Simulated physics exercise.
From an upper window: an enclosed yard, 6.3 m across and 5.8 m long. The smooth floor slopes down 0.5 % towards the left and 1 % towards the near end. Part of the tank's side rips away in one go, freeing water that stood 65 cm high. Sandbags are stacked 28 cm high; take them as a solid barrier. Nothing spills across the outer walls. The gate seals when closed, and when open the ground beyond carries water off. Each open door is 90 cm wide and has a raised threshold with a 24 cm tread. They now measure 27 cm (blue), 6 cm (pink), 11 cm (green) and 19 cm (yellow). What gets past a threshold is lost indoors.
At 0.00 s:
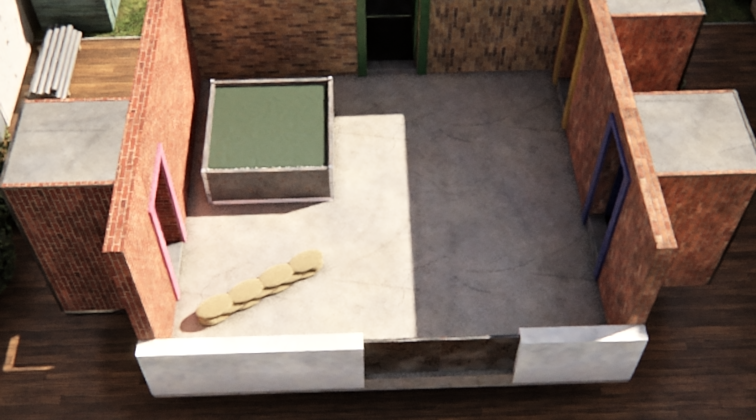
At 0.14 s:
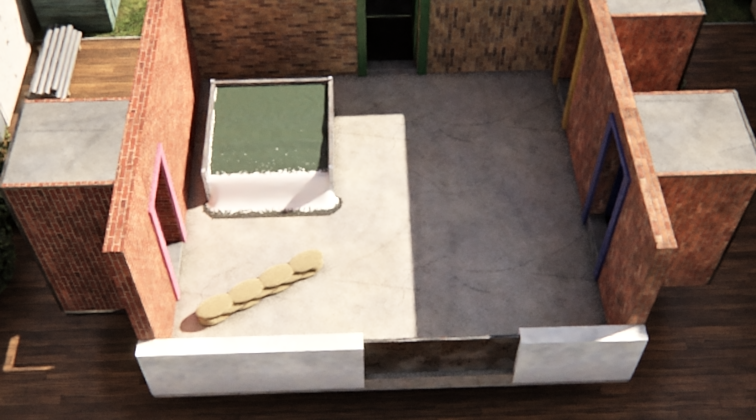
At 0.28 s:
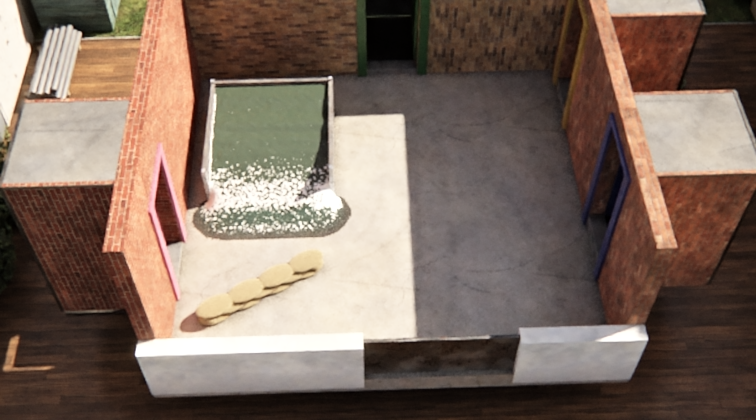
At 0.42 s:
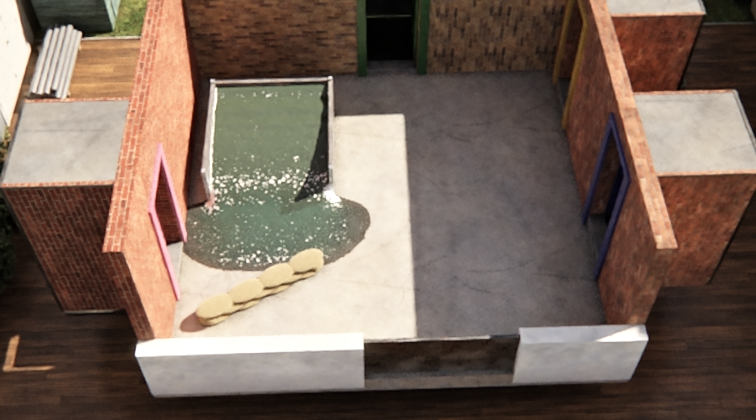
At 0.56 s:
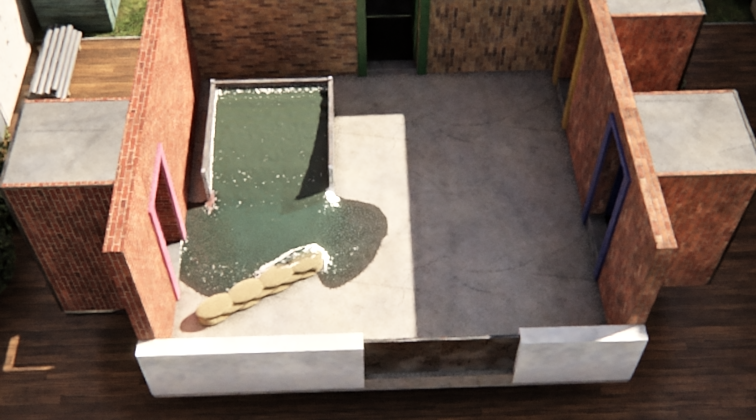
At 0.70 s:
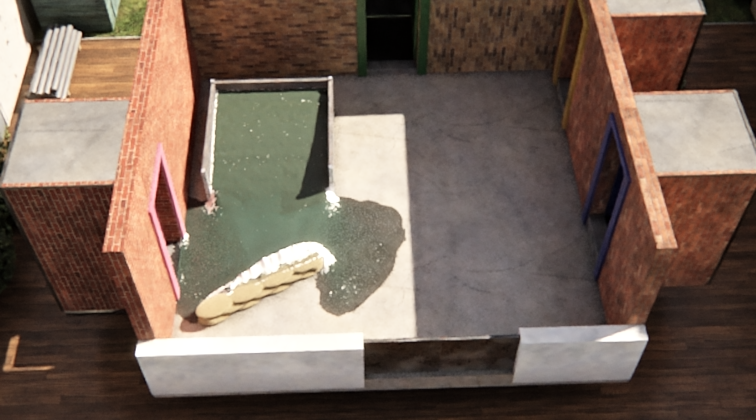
Dark green water bursts from the near side of a rectangular tank in a brick-walled yard, foaming white as it drops to the pale floor. It spreads toward the near end and reaches a row of sandbags, then froths along them, widening right and reaching the pink-framed door at left.
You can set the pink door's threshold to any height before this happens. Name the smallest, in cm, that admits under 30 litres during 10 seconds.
Some 31 cm above the ground.
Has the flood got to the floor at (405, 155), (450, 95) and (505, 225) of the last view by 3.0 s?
In turn: Not reached, still dry, not reached.
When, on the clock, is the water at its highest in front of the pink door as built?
Around 2.4 s.
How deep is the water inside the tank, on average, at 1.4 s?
Some 31 cm.
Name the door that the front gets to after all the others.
The green one.
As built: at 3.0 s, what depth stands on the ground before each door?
Depths in cm: Blue 0, pink 26, green 0, yellow 0.
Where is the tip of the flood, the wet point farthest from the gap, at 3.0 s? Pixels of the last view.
Near (602, 356).
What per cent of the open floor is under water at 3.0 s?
About 45 per cent.
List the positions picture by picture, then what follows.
The first frame shows the tank at (270, 127) is whole and still, 65 cm deep; the pink door at (168, 228) is dry.
In the second frame, the front is at (214, 213), 0.3 m from the gap at (270, 188); 0.5 m2 of floor is wet, 65 cm left at the back.
In the third frame, water pours out at (271, 190) and has run 0.7 m, to (219, 235); about 12 cm deep outside, 65 cm at the back.
In the fourth frame, the front is at (232, 266), 1.3 m from the gap at (271, 191); 3.1 m2 of floor is wet, 63 cm left at the back.
In the fifth frame, the gap is at (271, 191), the front 1.8 m out at (226, 296); the back of the tank holds 55 cm.
In the sixth frame, the front is at (196, 318), 2.2 m from the gap at (271, 192); 5.3 m2 of floor is wet, 56 cm left at the back; water is at the pink door at (168, 228).
After 1.4 s water covers 30 % of the floor, deepest (51 cm) near (189, 304); 23 cm at the pink door, 10 litres in over its 6 cm threshold.
After 3.0 s water covers 45 % of the floor, deepest (31 cm) near (170, 371); 26 cm at the pink door, 273 litres in over its 6 cm threshold.
After 10.0 s water covers 95 % of the floor, deepest (10 cm) near (282, 107); 6 cm at the pink door, 477 litres in over its 6 cm threshold.
At the pink door as built, the water arrived by 0.6 s and peaked near 31 cm at 2.4 s.
With a threshold of 28 cm, 47 litres would have come in within the 10 s; with 38.5 cm, 8 litres. So under 30 litres takes about 31 cm.
